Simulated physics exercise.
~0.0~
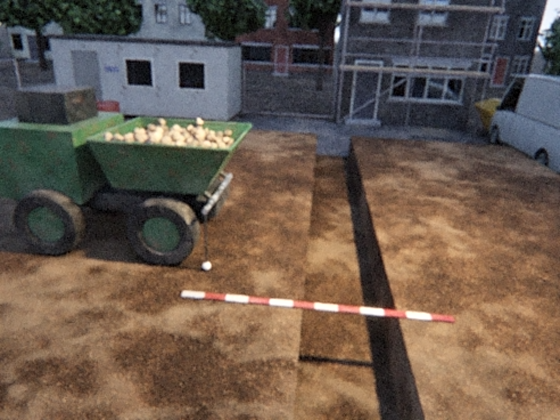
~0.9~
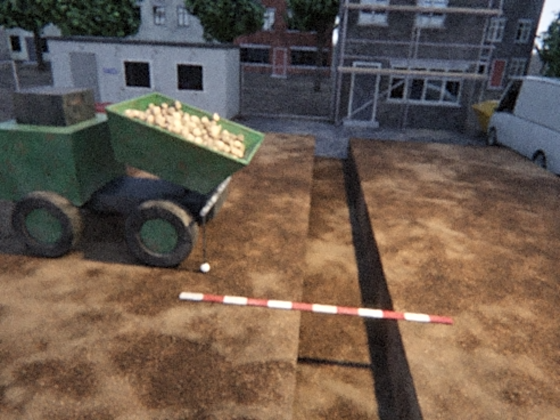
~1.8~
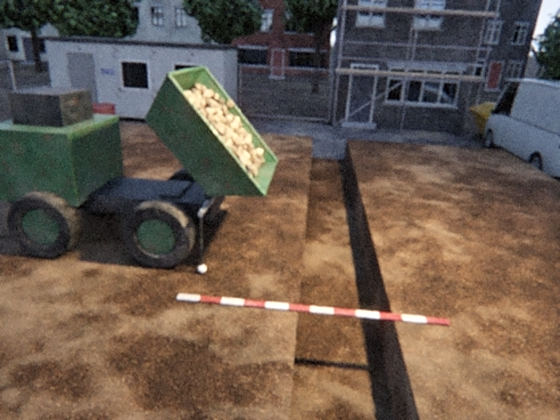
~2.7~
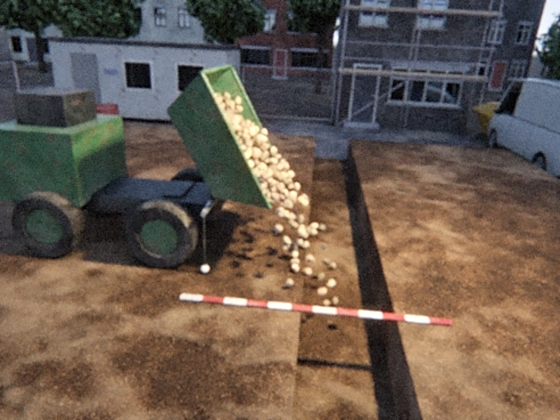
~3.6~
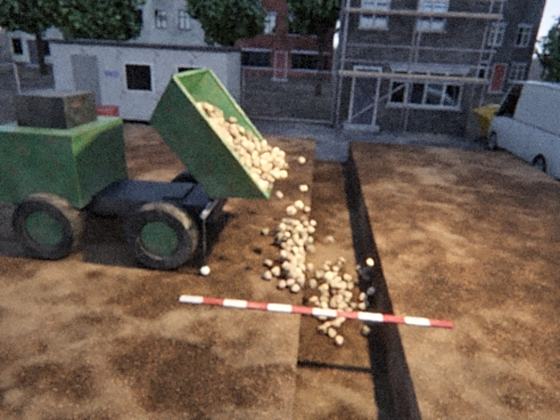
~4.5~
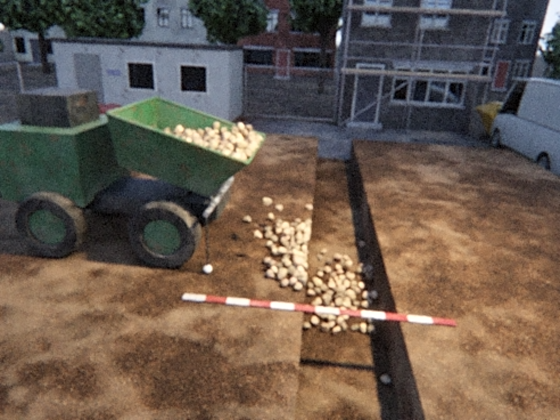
A green dumper tips some pale stones beside and into a trench, then lowers its skip partway.
